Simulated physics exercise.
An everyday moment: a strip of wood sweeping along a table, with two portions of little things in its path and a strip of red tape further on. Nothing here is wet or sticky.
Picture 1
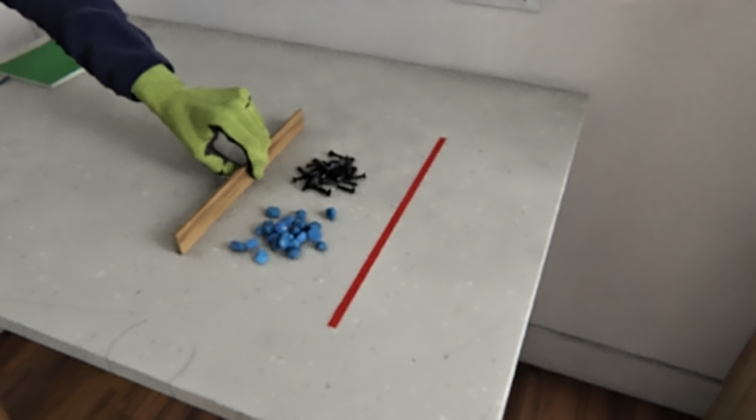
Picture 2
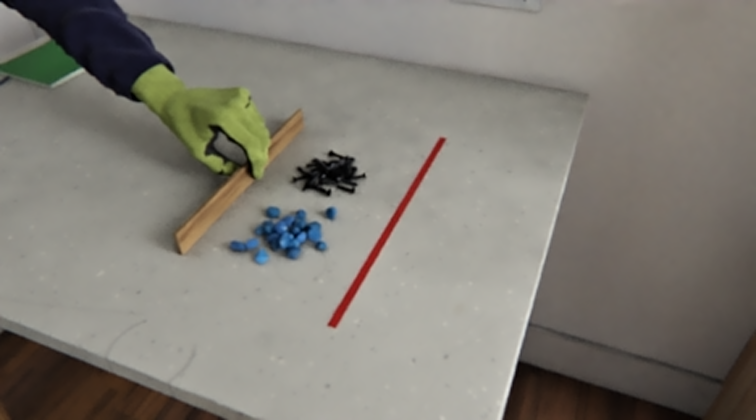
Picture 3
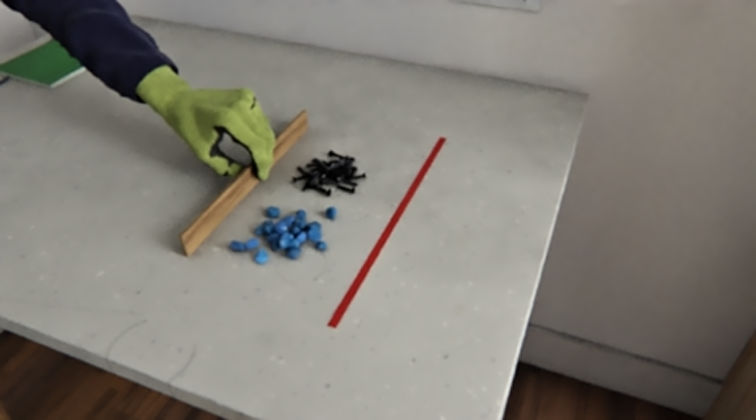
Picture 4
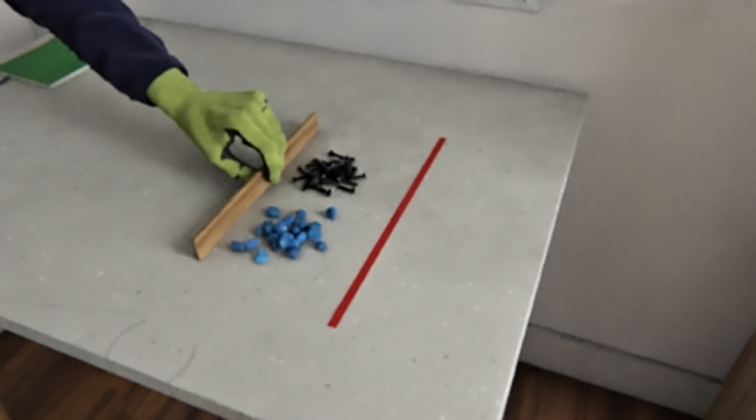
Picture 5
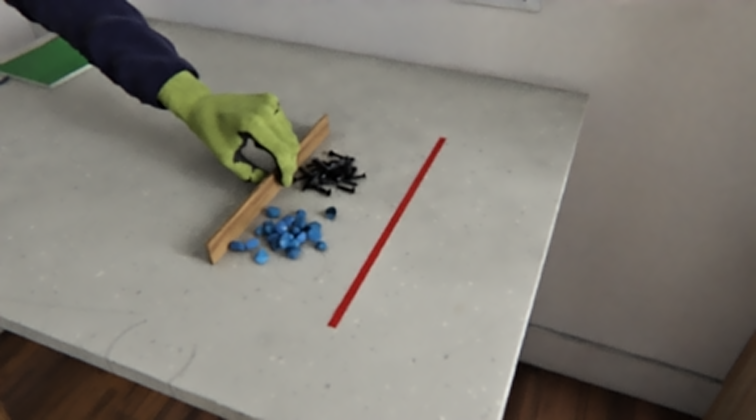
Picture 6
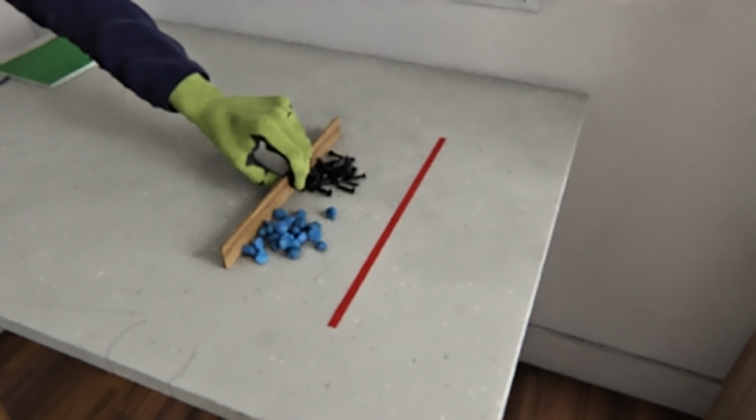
On a pale grey table with a strip of red tape, a green-gloved hand holds a strip of wood still beside a batch of blue stones and a batch of black screws. The hand then slides the wood slowly rightward until it meets both batches, nudging them slightly.
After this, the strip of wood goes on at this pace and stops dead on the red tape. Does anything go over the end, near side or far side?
In the end the front batch remains up there, and the back batch remains up there.
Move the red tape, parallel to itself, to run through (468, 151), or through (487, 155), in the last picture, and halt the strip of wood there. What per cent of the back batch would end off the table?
First some 0, then 0 per cent.
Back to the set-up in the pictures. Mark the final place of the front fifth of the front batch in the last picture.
Roughly at (410, 271).
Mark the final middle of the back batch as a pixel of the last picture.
Near (428, 198).
Then, 0.50 s on from there, strip of wood still moving, near (344, 187); front batch all on the table, its front near (362, 256); back batch all on the table, its front near (396, 193).
Then, 1.02 s on from there, strip of wood stopped at the red tape; front batch all on the table, its front near (421, 272); back batch all on the table, its front near (451, 204).
In the end, strip of wood stopped at the red tape; front batch all on the table, its front near (421, 272); back batch all on the table, its front near (451, 204).
